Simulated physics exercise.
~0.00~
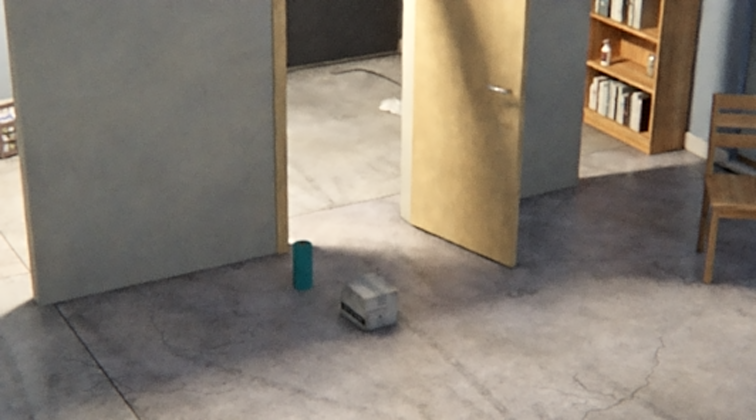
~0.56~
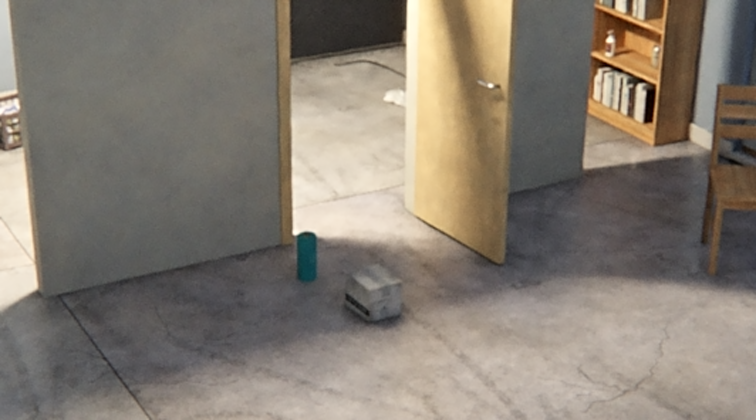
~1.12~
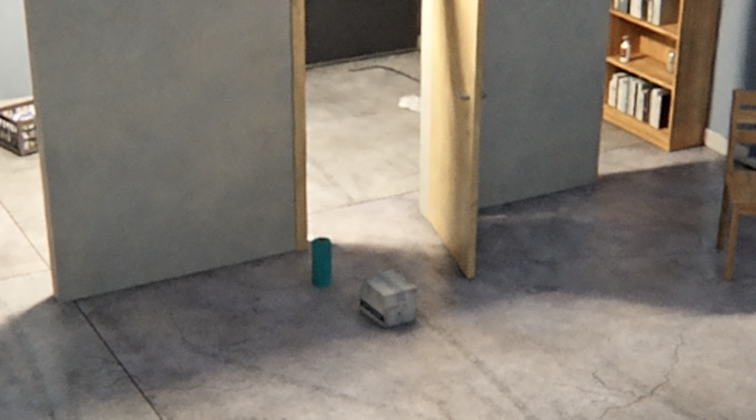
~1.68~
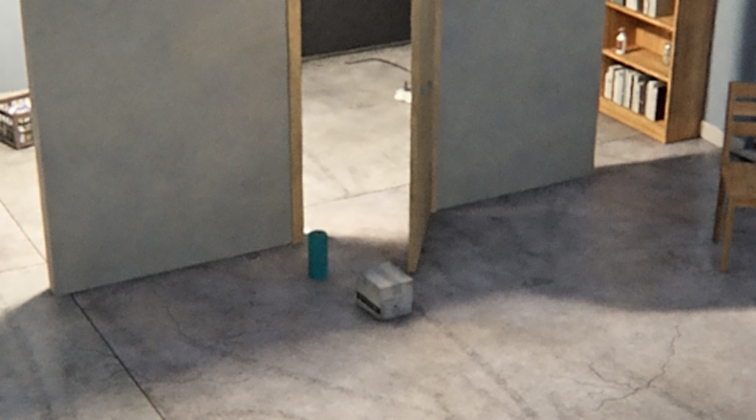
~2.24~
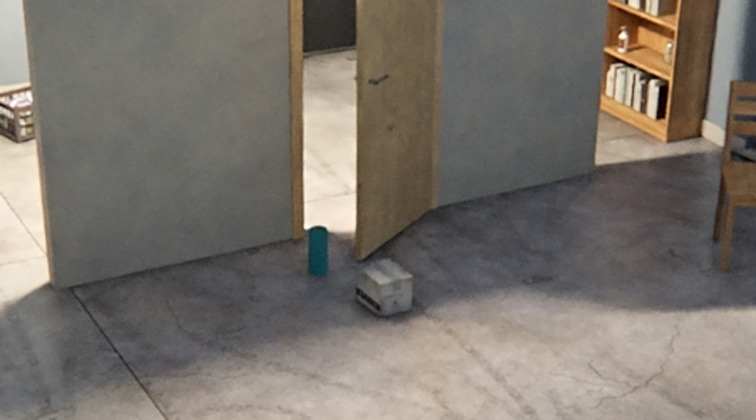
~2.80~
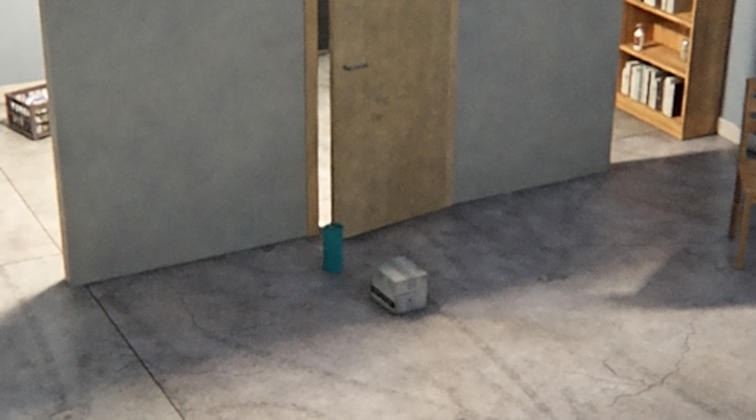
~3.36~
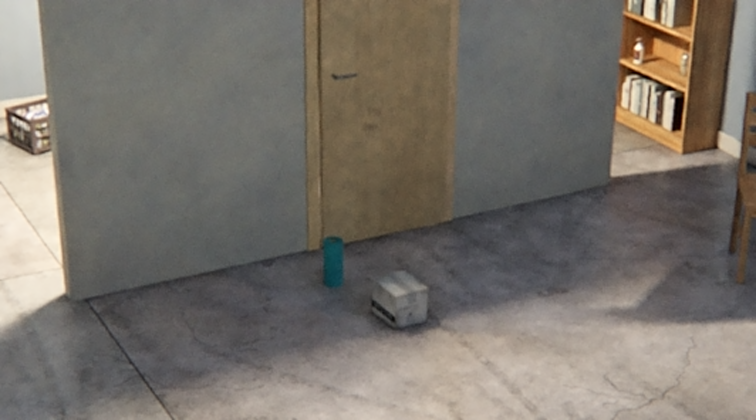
The clip opens on a pale wooden door standing wide open in a grey wall, with a turquoise roll and a small white parcel on the concrete floor near the doorway. A bookcase and a wooden chair are visible to the right. The door begins to swing on its right-hand side, turning edge-on and then moving leftward across the opening. It passes behind the parcel and the roll, neither of which shifts, as the gap narrows to a sliver. Finally the door reaches its frame and rests shut, with both objects still lying in front of it.
